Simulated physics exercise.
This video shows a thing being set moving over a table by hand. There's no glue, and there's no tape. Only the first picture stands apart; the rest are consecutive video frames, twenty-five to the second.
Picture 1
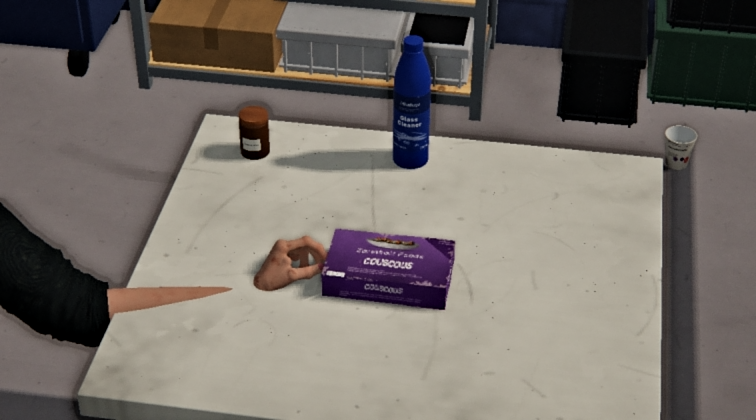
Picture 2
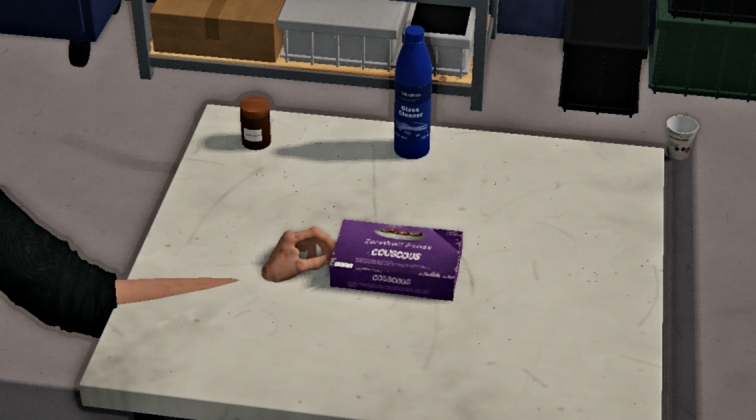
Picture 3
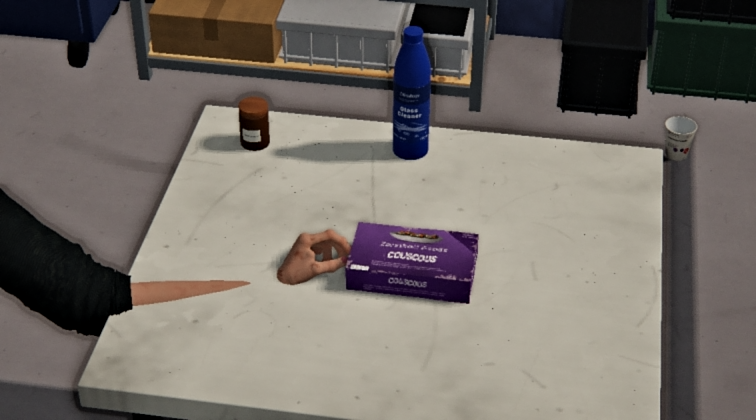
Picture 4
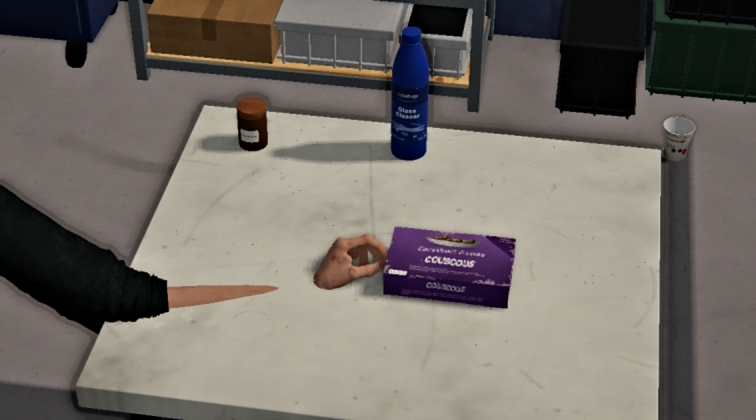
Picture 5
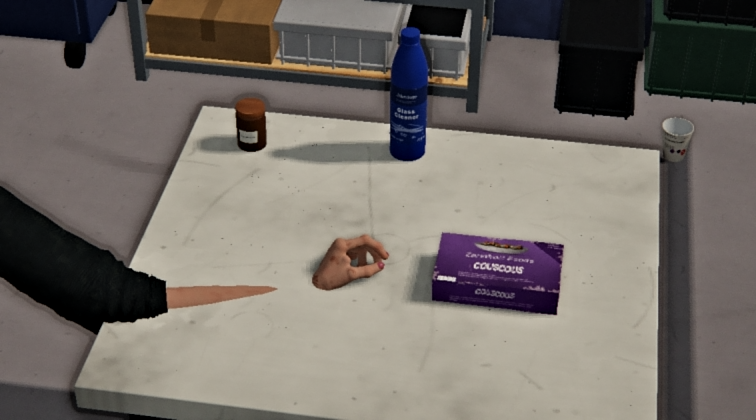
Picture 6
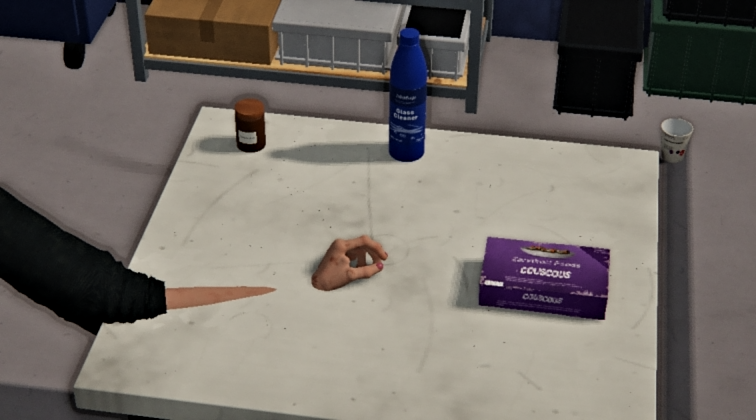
A pale, scuffed table stands in a storage area with shelving and dark bins behind it, seen from above at an angle. A purple couscous box lies near the middle beside a hand, with a brown jar and blue bottle toward the back and a white cup at the right. The hand pushes the box rightward, then stays back while the box slides on alone, the view shifting only slightly.
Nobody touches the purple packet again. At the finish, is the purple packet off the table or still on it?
Off the table.
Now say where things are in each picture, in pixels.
In the first frame, under the hand; purple packet (389, 268).
In the second frame, under the hand; purple packet (397, 259).
In the third frame, under the hand; purple packet (413, 262).
In the fourth frame, purple packet (450, 267).
In the fifth frame, purple packet (498, 273) slid a little.
In the sixth frame, purple packet (545, 277) slid about its own width.
Then, 0.20 s after the last picture, purple packet now off the table.
Then, 0.50 s after the last picture, things are still on the move.
By the end, off the table, purple packet.
